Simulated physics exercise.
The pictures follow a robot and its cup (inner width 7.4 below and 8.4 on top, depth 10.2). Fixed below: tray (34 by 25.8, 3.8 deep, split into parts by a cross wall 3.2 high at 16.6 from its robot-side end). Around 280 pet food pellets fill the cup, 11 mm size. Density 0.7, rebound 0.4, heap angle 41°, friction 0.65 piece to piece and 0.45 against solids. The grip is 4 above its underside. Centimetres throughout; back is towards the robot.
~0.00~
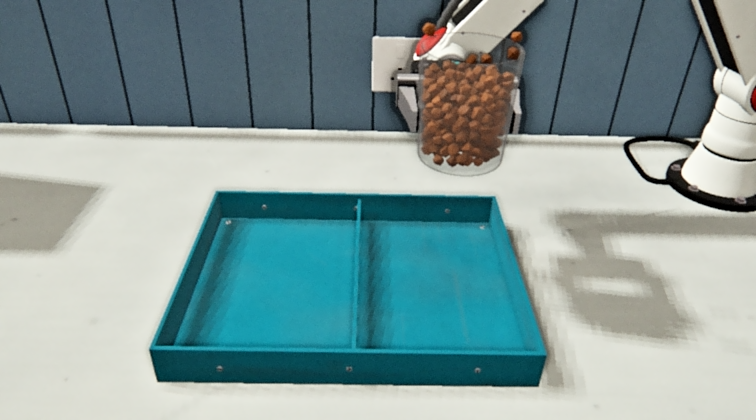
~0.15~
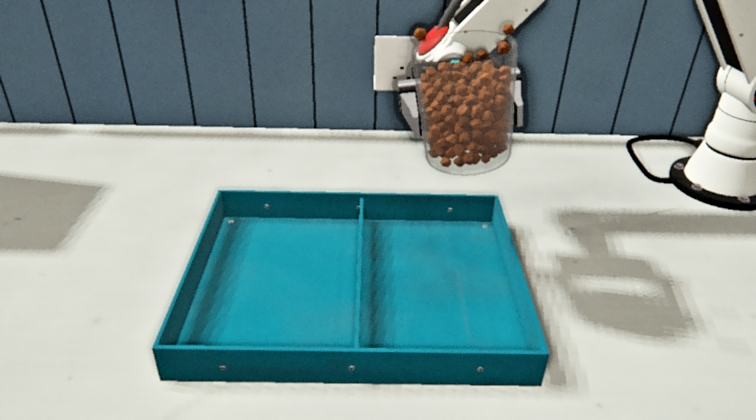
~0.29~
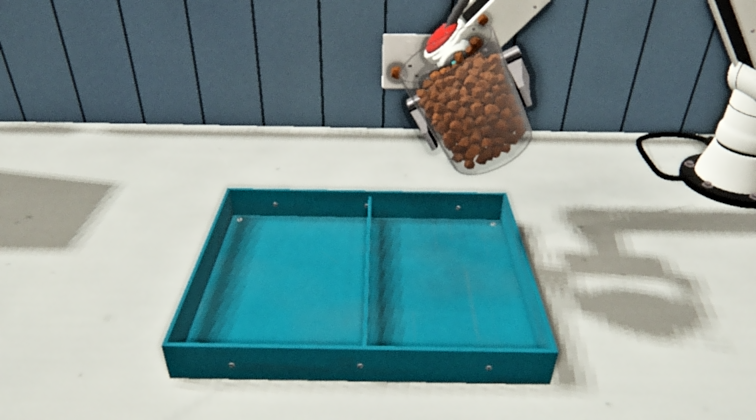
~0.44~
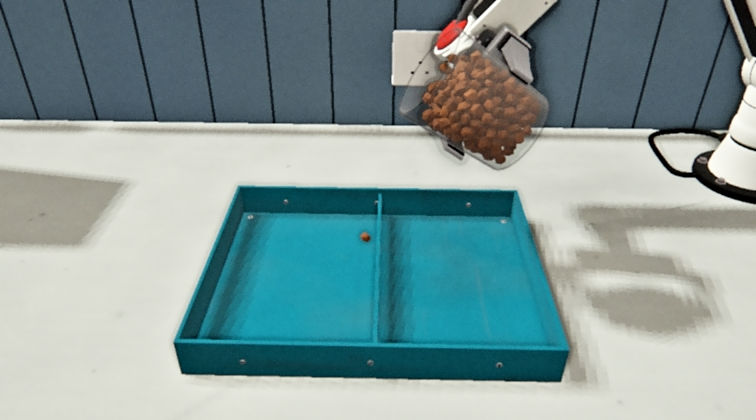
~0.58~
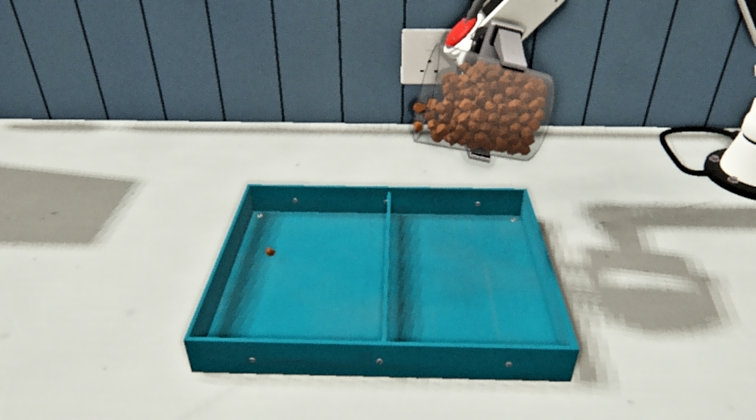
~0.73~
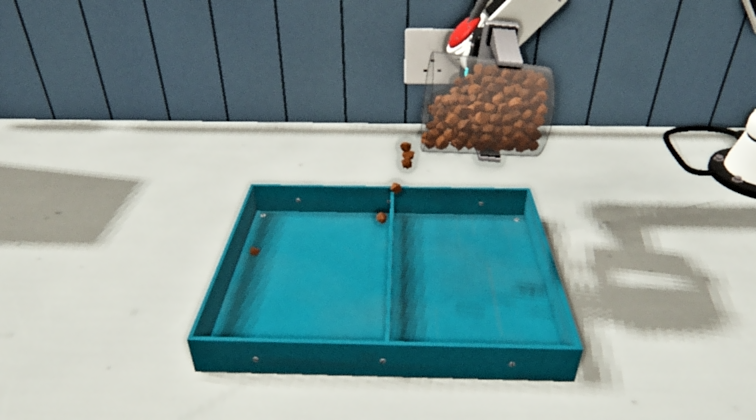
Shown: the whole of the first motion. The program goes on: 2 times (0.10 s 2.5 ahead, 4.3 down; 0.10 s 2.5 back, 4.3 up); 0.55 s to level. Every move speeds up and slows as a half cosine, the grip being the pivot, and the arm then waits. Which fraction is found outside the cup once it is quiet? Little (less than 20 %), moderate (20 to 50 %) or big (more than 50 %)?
Answer: Moderate; 20 to 50 % of the pet food pellets finish outside the cup.
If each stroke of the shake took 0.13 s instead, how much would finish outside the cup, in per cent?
In that case some 10 per cent.
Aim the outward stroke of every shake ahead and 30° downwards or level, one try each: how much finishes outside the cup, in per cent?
About 55 and 90 per cent.
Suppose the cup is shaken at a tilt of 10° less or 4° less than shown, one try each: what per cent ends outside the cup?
About 10 and 20 per cent.
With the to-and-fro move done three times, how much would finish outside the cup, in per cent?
In that case some 40 per cent.
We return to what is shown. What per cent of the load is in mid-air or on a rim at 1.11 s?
About 7 per cent.
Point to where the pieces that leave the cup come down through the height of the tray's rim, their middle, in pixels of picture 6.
Around (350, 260).
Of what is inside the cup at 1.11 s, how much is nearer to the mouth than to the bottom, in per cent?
Roughly 50 per cent.
By 1.11 s, tilted 85° forward, highest piece 22 above the table; 225 in the cup, 33 in the far-side part, 2 in the robot-side part, 21 in flight or on a rim.
By 1.49 s, tilted 23° forward, highest piece 25 above the table; 196 in the cup, 77 in the far-side part, 8 in the robot-side part.
By 1.88 s, level, highest piece 26 above the table; 196 in the cup, 77 in the far-side part, 8 in the robot-side part.
By 2.93 s, level, highest piece 26 above the table; 196 in the cup, 77 in the far-side part, 8 in the robot-side part.
Final count, 196 in the cup, 77 in the far-side part, 8 in the robot-side part. That is 30 % outside the cup.
